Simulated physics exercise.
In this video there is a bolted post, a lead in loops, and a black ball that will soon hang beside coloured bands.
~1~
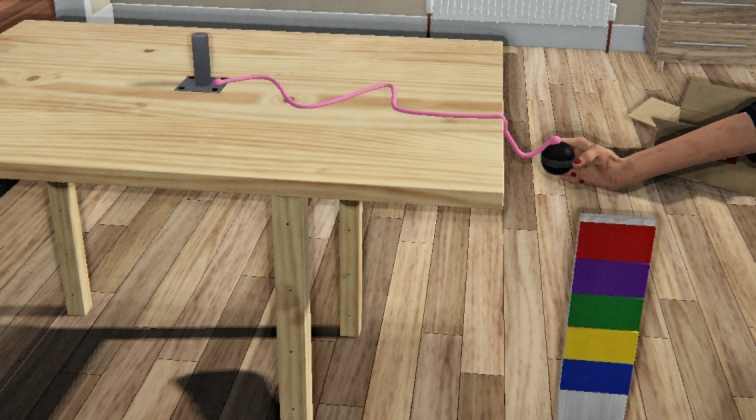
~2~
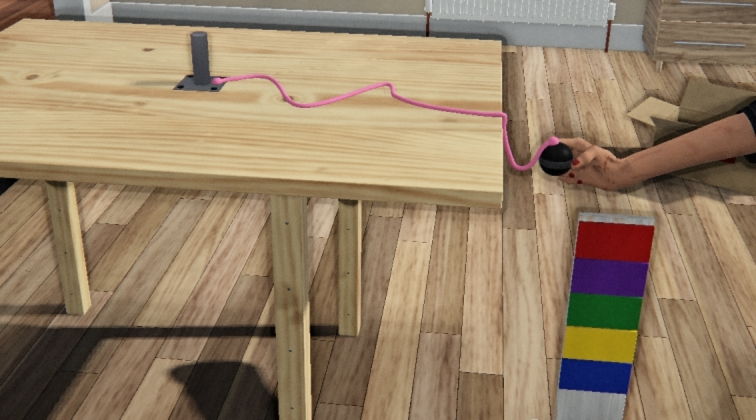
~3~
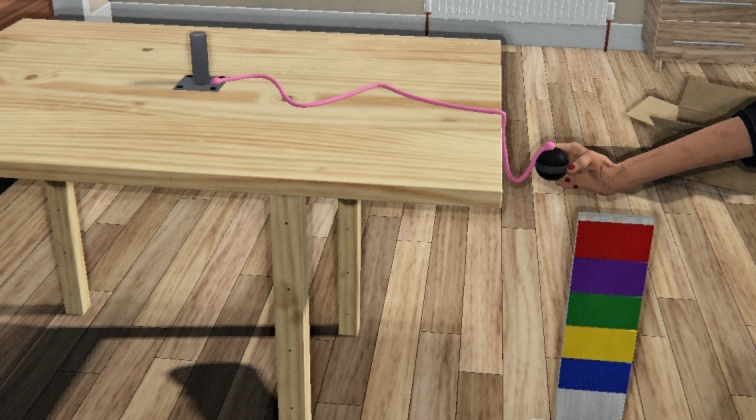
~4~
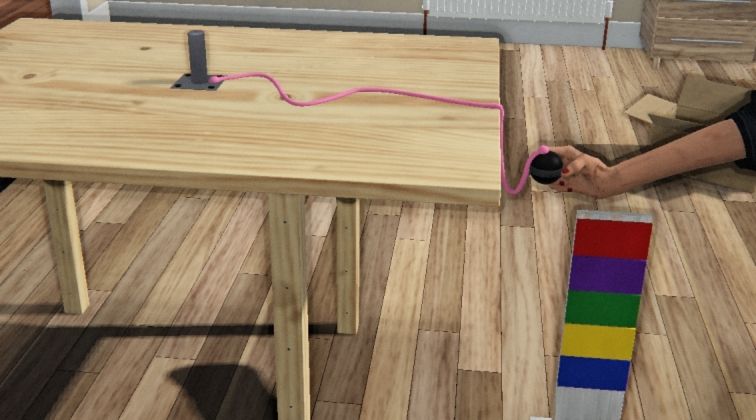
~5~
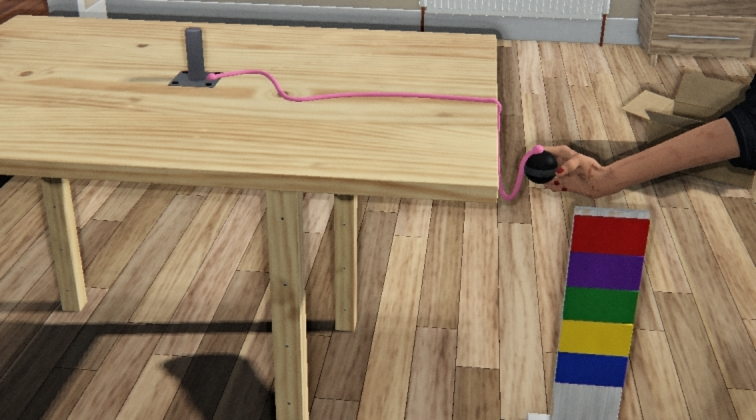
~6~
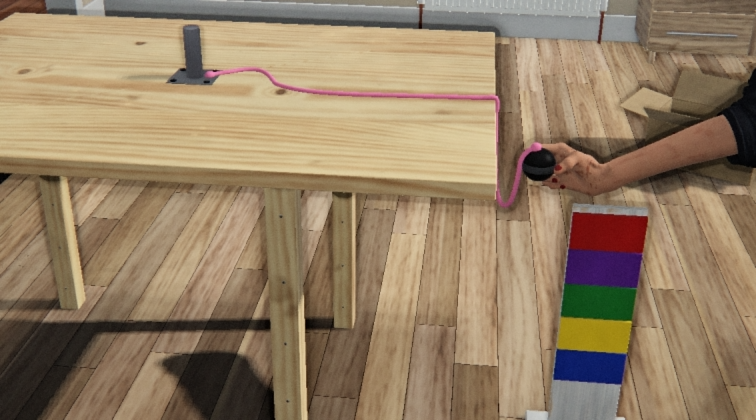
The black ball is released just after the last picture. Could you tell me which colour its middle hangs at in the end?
Its middle hangs at yellow.
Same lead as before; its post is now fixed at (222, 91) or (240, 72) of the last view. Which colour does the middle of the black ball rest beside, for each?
Taking the two spots in turn: Blue, then blue.
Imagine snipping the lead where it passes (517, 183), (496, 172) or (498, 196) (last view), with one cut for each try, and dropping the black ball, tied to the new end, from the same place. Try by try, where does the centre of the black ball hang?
In that order: (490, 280), (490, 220) and (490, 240).
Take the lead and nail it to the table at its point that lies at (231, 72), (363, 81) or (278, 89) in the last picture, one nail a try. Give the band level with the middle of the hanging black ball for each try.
In sequence it's yellow, then purple, and lastly green.
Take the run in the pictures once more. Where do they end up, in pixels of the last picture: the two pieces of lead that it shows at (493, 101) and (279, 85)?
One finishes at (495, 130) and the other at (313, 83).
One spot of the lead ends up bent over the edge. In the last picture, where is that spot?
Look near (459, 98).
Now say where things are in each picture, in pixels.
Black ball (558, 158); red (616, 244); purple (611, 279); green (606, 313); yellow (601, 346); blue (596, 378), in the first picture.
Black ball (556, 159); lead through (261, 77) (292, 103) (364, 90) (411, 102) (500, 119), in the second picture.
Black ball (552, 164), in the third picture.
Black ball (546, 167); lead through (258, 75) (289, 102) (364, 90) (452, 101) (500, 154), in the fourth picture.
Black ball (541, 167), in the fifth picture.
Black ball (539, 165); lead through (254, 70) (306, 91) (399, 96) (493, 101) (497, 187), in the sixth picture.
Early on, ball near (519, 325); level with yellow.
Midway, ball near (455, 311); level with yellow.
Near the end, ball near (492, 310); level with yellow.
Finally, ball near (479, 313); level with yellow. The yellow one.
